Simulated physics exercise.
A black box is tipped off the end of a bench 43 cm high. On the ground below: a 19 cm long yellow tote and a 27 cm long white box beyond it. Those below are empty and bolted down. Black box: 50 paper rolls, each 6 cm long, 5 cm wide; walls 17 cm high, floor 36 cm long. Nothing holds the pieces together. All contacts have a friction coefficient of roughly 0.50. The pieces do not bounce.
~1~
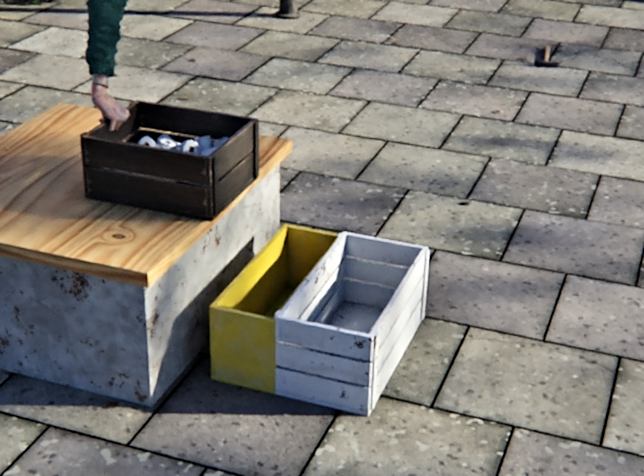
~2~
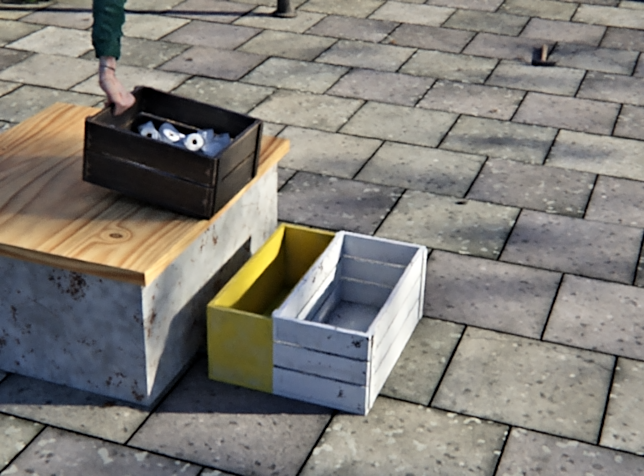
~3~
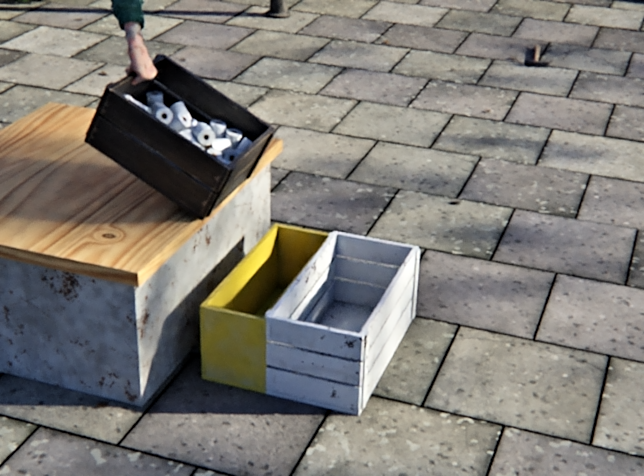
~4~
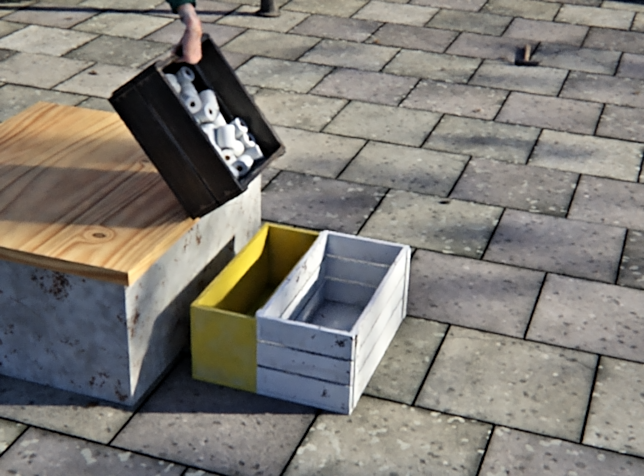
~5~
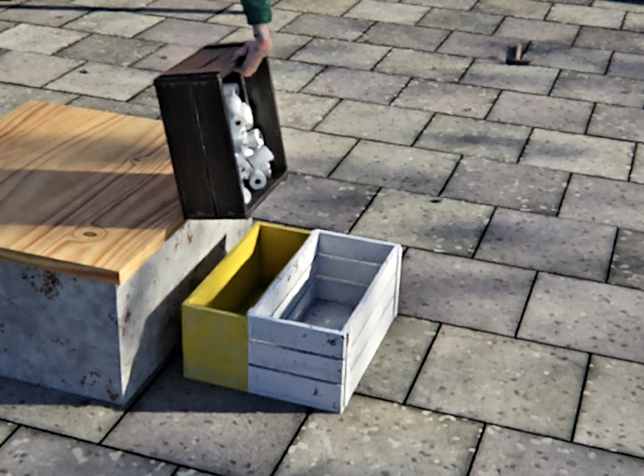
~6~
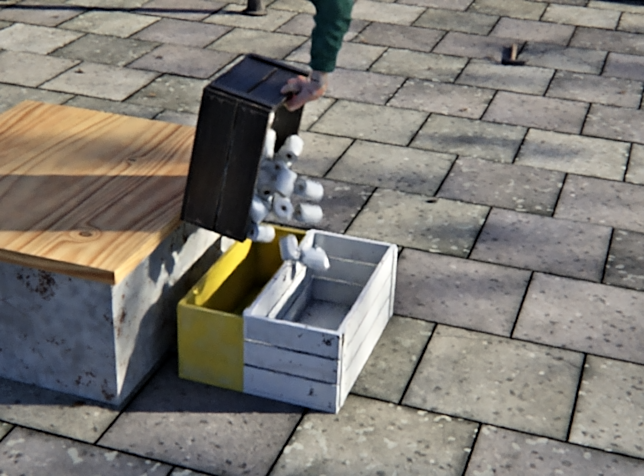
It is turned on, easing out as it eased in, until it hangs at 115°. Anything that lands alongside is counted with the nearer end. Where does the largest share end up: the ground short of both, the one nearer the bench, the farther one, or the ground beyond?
The second one, the white box, gets the most.
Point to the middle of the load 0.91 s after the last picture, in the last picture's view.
Around (324, 335).
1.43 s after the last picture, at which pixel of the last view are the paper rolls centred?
Near (322, 339).
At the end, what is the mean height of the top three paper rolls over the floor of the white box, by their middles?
Roughly 10 cm.
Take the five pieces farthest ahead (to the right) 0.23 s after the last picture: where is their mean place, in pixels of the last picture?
Around (360, 314).
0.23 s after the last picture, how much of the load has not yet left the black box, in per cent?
Some 35 per cent.
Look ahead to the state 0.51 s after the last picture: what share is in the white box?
About 75 per cent.
Then, 0.23 s after the last picture, tilt 114°; 18 still in the black box, 19 in the white box and 13 in the air.
Then, 0.51 s after the last picture, tilt 115°; 5 still in the black box, 1 in the yellow tote, 38 in the white box, 1 on the ground beyond the white box and 5 in the air.
Then, 0.91 s after the last picture, tilt 115°; 1 still in the black box, 2 in the yellow tote, 44 in the white box, 1 on the ground beyond the white box and 2 in the air.
When it is over (1.43 s after the last picture), 4 in the yellow tote, 45 in the white box and 1 on the ground beyond the white box.
